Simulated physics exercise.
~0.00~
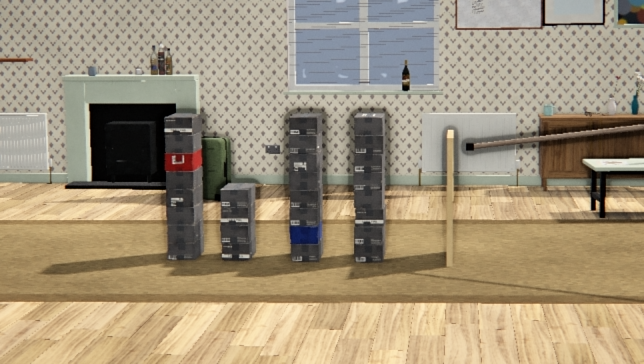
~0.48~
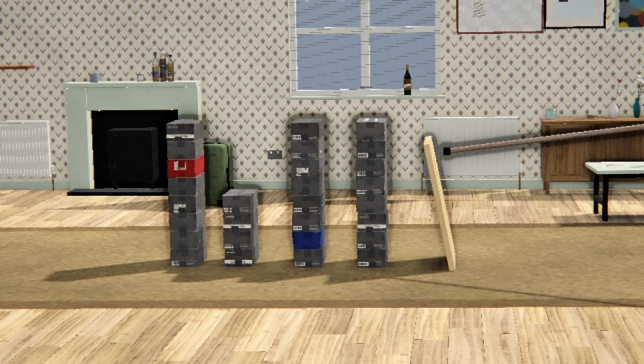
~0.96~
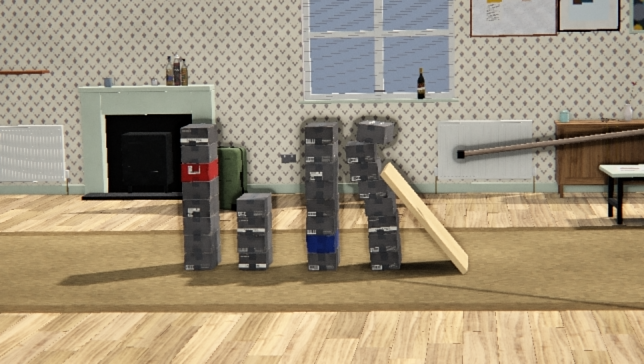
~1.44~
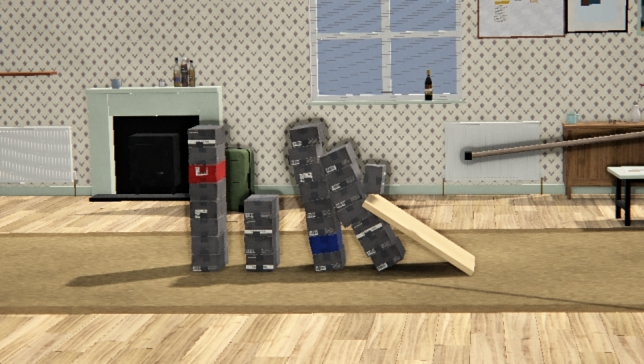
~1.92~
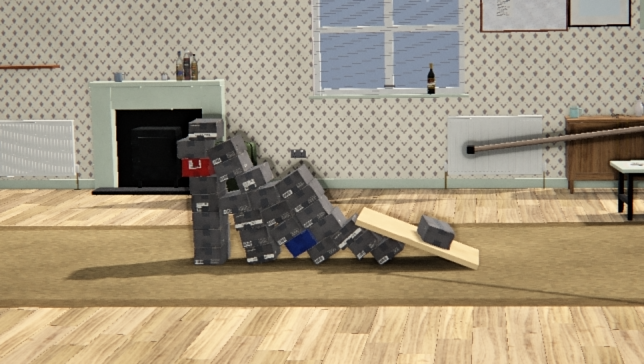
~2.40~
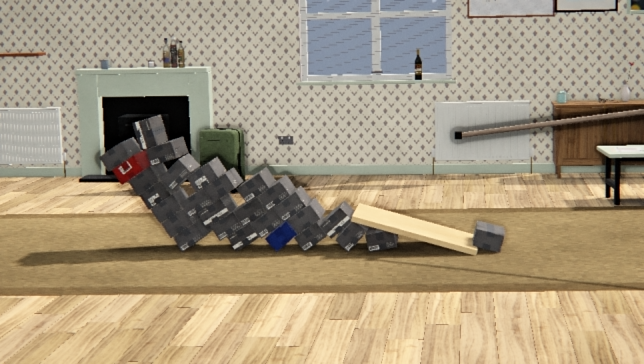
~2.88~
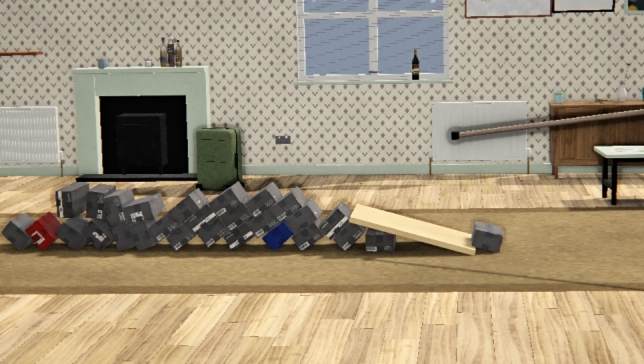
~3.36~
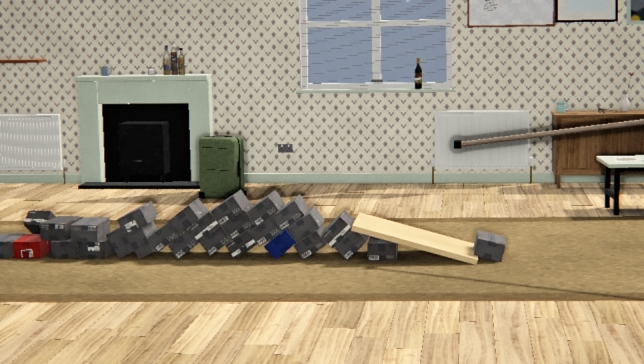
Four columns of grey boxes, one much shorter than the rest, stand in a row on a brown rug in a room with patterned wallpaper, seen from the side by a slightly swaying camera. A red box sits high in the left column, a blue one low in the third, and a pale board stands upright at the right. The board tips left into the nearest column, which topples into the next, and the collapse carries on leftward. One box tumbles down the board. The left column falls last, leaving a long heap, with the red box overturned at far left and the blue one tilted.
